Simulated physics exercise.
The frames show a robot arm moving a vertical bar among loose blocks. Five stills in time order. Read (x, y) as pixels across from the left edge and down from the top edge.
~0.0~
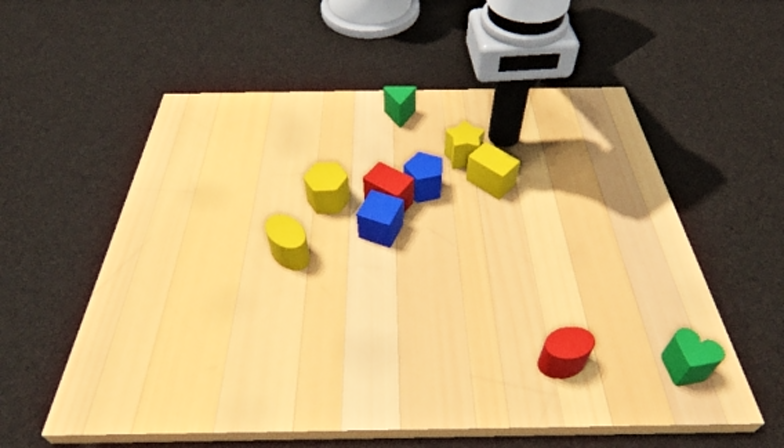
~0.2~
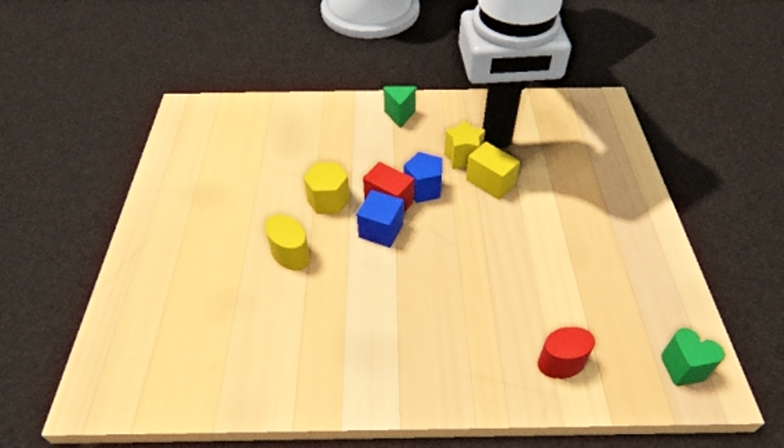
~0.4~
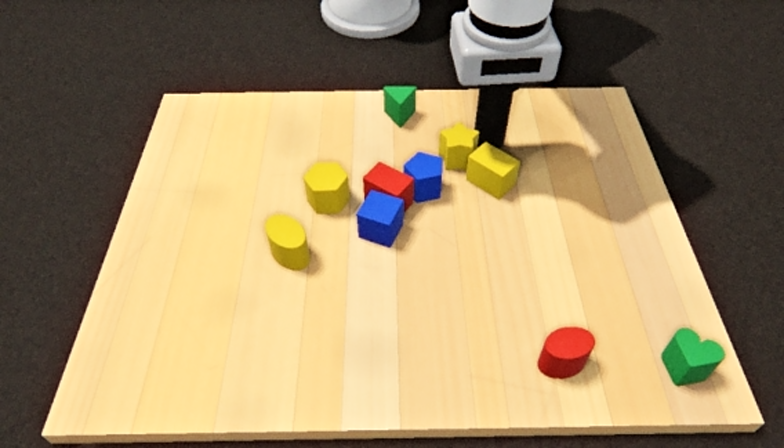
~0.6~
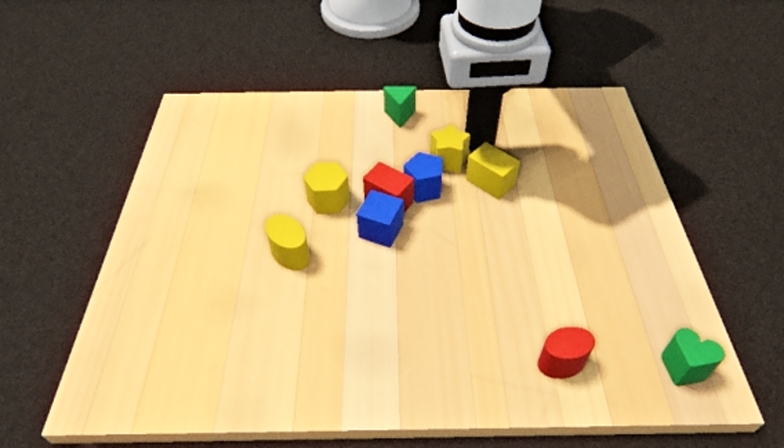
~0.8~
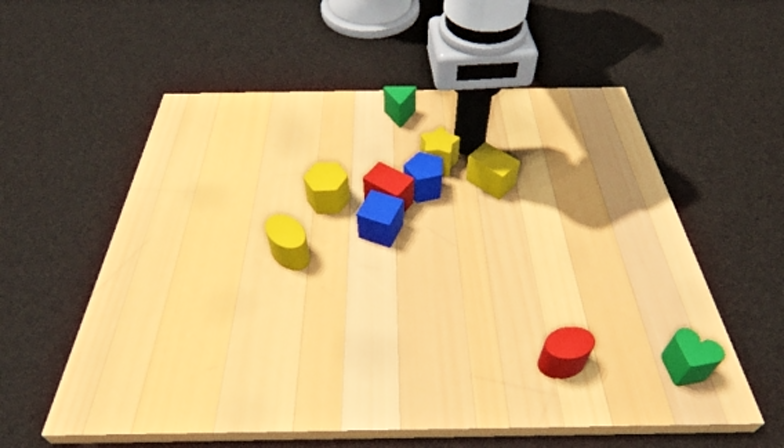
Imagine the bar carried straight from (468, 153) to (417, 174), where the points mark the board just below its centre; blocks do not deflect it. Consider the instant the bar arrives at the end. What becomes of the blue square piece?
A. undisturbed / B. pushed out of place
The correct letter is B.
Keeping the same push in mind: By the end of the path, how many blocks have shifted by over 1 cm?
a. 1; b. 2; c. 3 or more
(c)
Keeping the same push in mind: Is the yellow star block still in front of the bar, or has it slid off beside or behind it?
The bar should keep driving it forward.
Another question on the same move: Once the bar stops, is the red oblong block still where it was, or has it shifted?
That one moves away.
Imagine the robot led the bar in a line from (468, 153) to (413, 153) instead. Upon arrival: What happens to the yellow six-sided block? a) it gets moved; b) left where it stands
The answer is b.
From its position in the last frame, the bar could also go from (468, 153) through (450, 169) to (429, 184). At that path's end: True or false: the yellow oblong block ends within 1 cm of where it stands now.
It is true.
On the path given first. Halfway along, bar at (443, 156); blue square piece at (372, 213); red oblong block at (382, 183), turned 15° clockwise; blue five-sided block at (415, 175); yellow star block at (415, 148), turned 20° clockwise.
At the end, bar at (417, 166); blue square piece at (363, 226), turned 15° clockwise; red oblong block at (370, 197); blue five-sided block at (401, 183), turned 25° anticlockwise; yellow star block at (387, 156), turned 30° clockwise.
